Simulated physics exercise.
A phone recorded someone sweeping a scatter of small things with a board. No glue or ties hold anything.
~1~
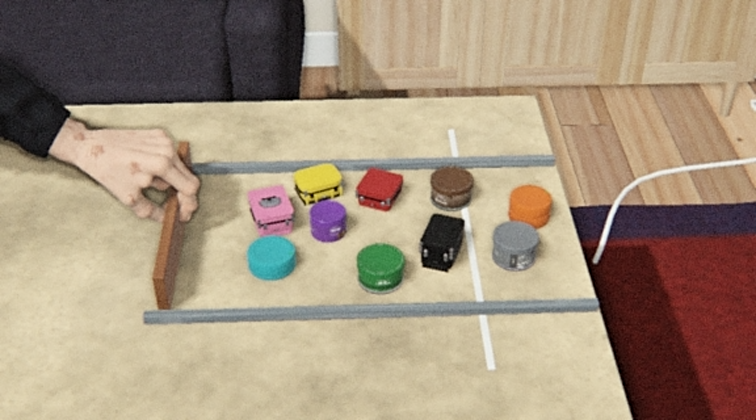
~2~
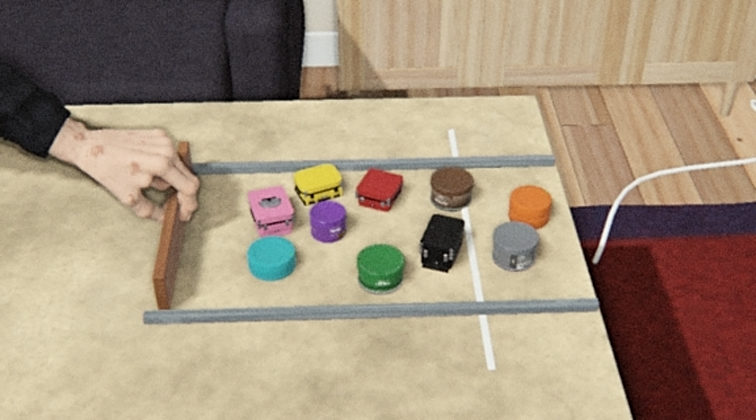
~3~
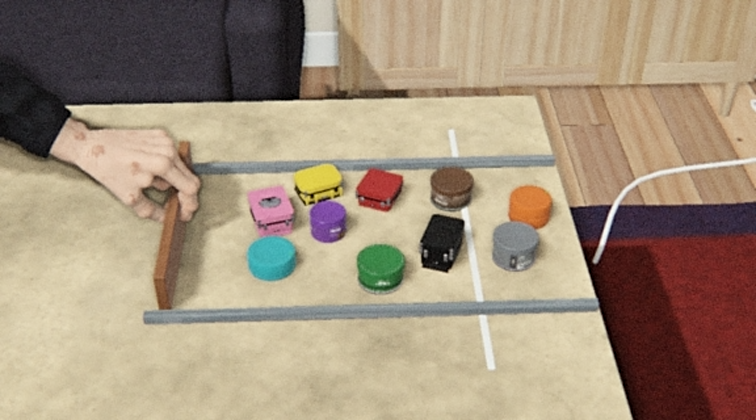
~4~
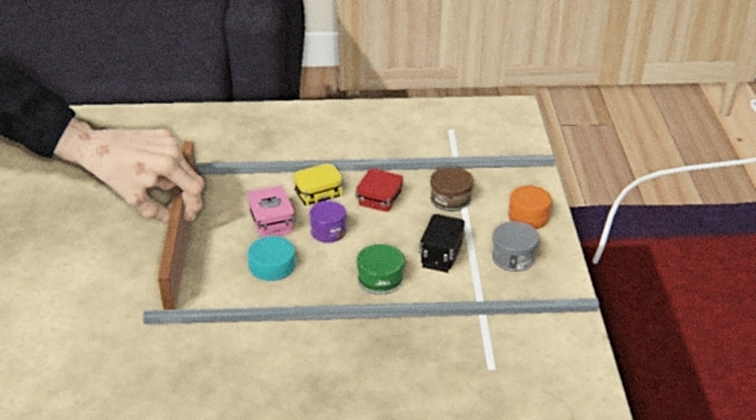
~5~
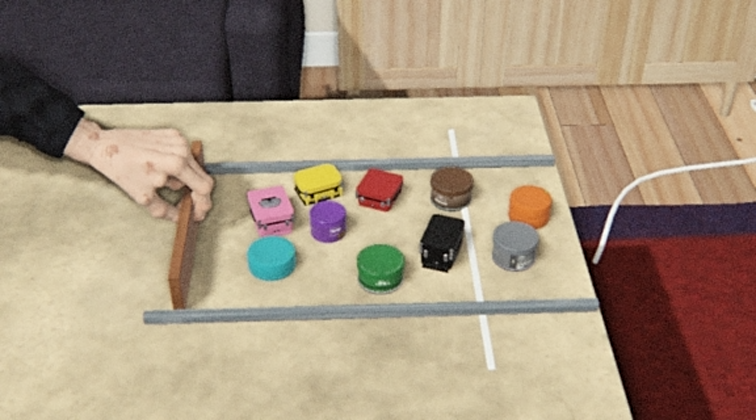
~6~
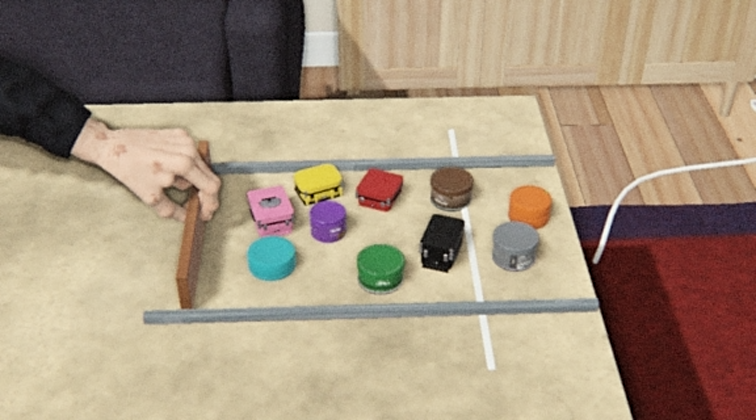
To begin with, a hand holds a brown board upright at the left of a tabletop, between two grey rails, with colourful small cases and round containers scattered to its right. The hand then slides the board a short way right, while the objects stay still and the board touches none of them.
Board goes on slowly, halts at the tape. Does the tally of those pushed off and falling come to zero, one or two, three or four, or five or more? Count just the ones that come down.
It comes to zero; none fall.
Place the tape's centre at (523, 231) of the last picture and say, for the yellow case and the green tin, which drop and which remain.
The yellow case stays where it is; the green tin stays where it is.
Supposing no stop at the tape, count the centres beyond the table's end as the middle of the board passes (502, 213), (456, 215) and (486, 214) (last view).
3; 0; 3.
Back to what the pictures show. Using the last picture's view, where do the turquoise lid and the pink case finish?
Positions - first (496, 252), then (484, 210).
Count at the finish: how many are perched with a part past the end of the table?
The answer comes to 3.
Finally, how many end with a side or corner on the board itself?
The count in contact is 4.
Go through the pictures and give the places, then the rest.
The first picture shows orange lid (530, 207); grey pot (515, 246); brown tin (452, 189); board (175, 222); tape (468, 233).
The second picture shows grey pot (515, 247); black case (442, 243).
The third picture shows brown tin (452, 189); turquoise lid (272, 258).
The fourth picture shows orange lid (530, 208); red case (380, 192).
The fifth picture shows grey pot (515, 247); board (189, 221).
The sixth picture shows orange lid (530, 208); grey pot (515, 247); brown tin (452, 189); board (196, 221); tape (468, 233).
Soon after, none off yet; orange lid at rest near (530, 208); grey pot at rest near (515, 247); brown tin at rest near (452, 189).
At rest, the number that fall off is zero.
